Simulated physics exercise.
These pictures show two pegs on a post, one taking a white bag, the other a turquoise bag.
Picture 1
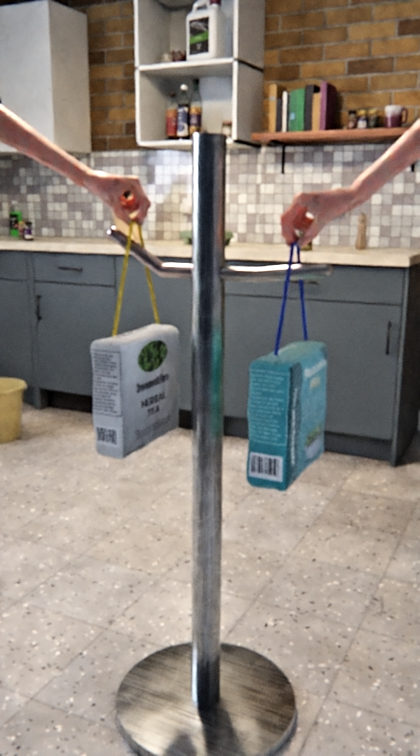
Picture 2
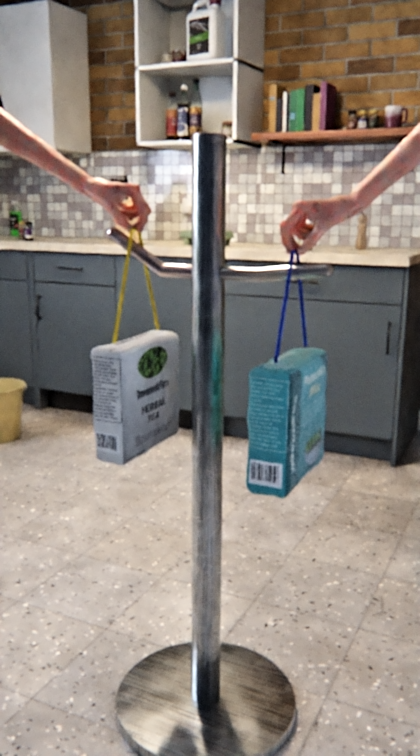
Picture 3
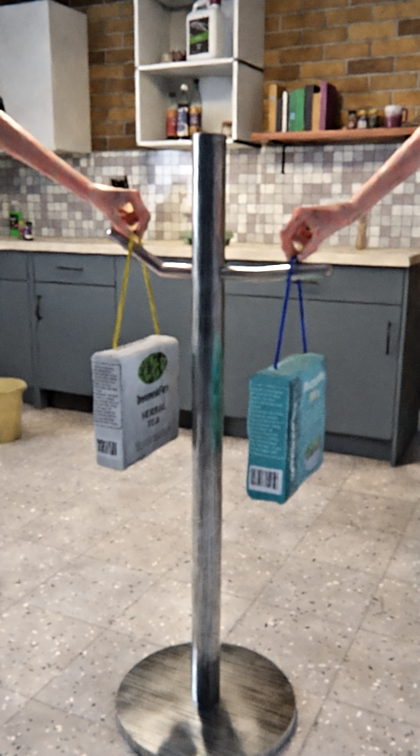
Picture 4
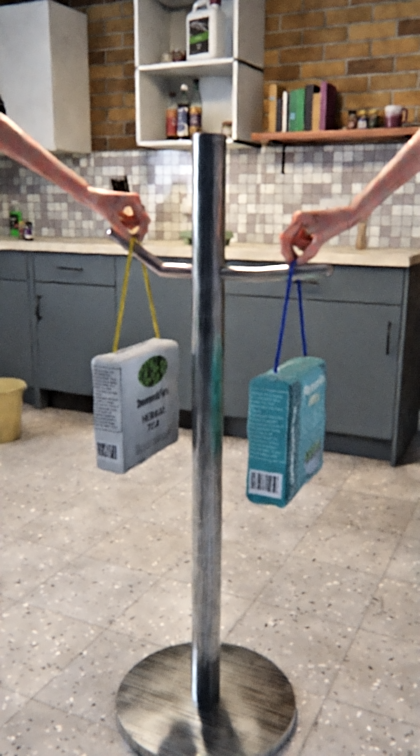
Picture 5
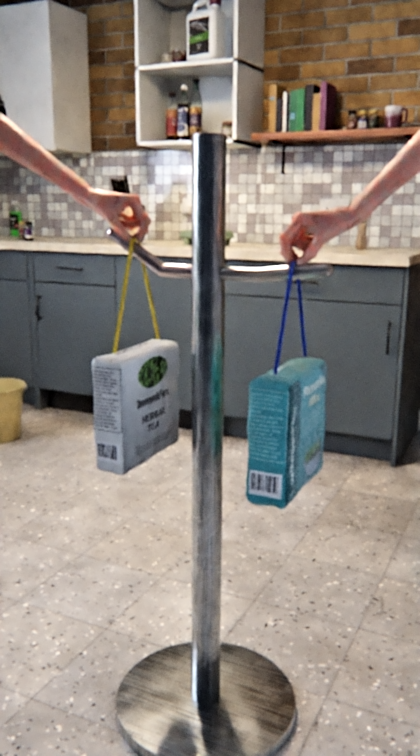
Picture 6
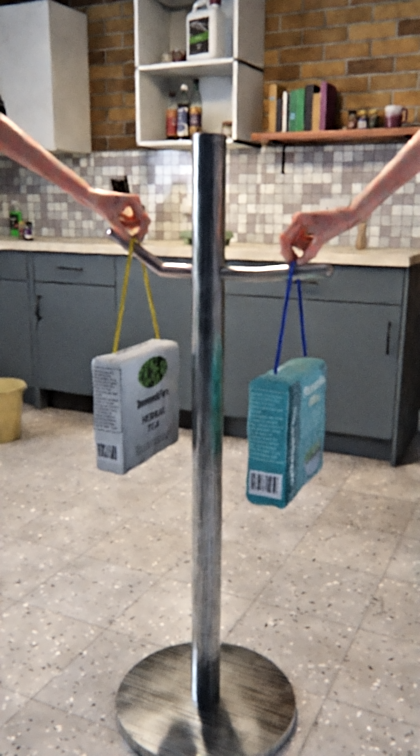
The clip shows two hands holding a white bag by a yellow cord and a turquoise bag by a blue cord beside a metal post with two pegs; both lower the bags slightly, then stay nearly still.
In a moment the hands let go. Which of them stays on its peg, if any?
As it turns out, the white bag stays hanging; the turquoise bag holds on.
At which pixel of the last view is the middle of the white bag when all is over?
At about (184, 429).
Then, 0.42 s on from there, white bag still up near (173, 425); turquoise bag still up near (288, 430).
Then, 0.94 s on from there, white bag still up near (183, 431); turquoise bag still up near (286, 431).
In the end, white bag still up near (184, 429); turquoise bag still up near (286, 431). The white bag holds on and the turquoise bag remains on its peg.
